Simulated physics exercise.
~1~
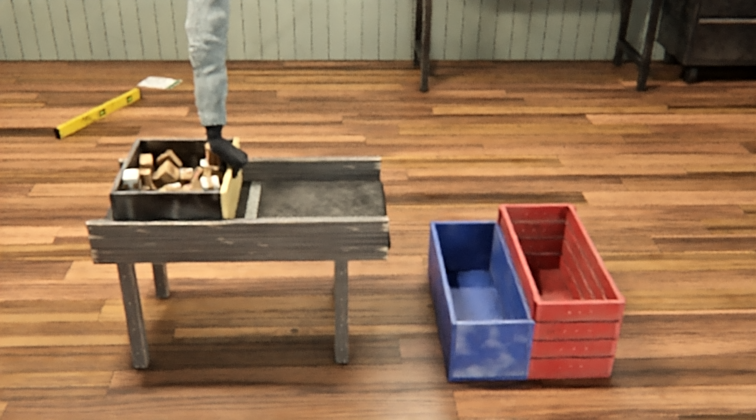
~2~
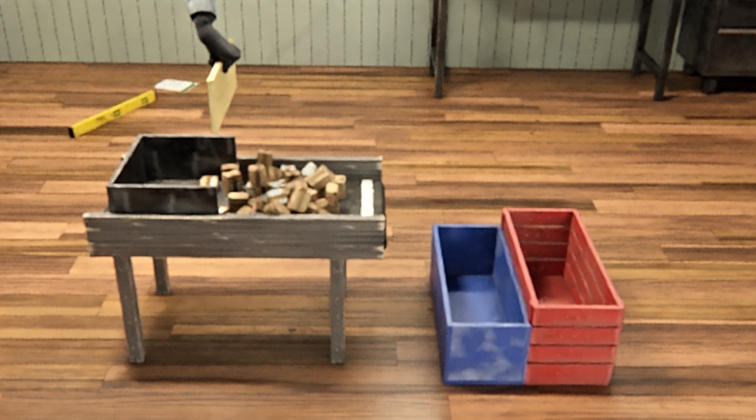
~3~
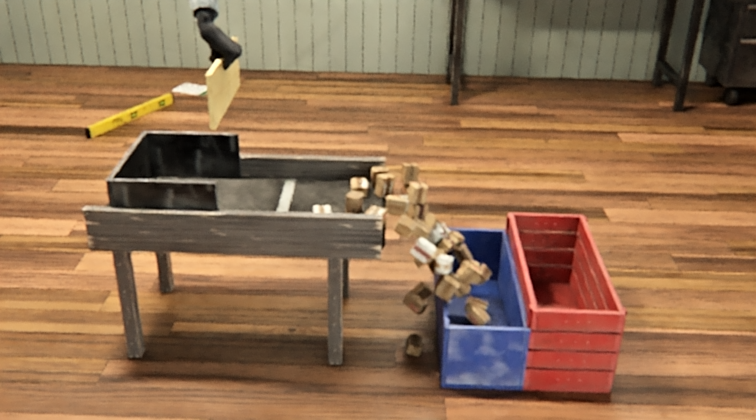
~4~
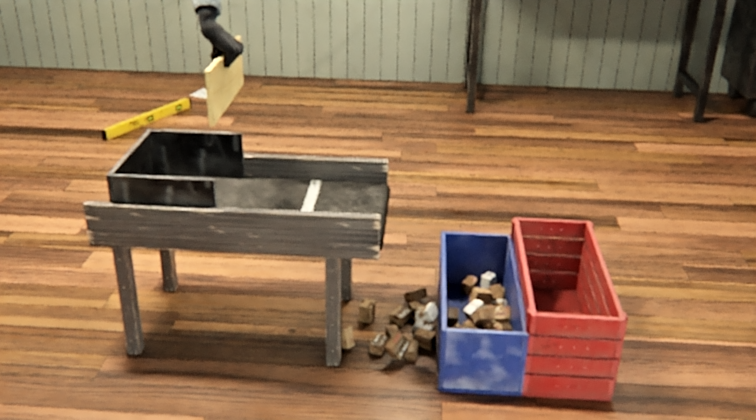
Wood-floored workshop, gloved hand lifting a gate from a black pen, belt carrying small parcels rightward, spilling into blue tote and onto floor.
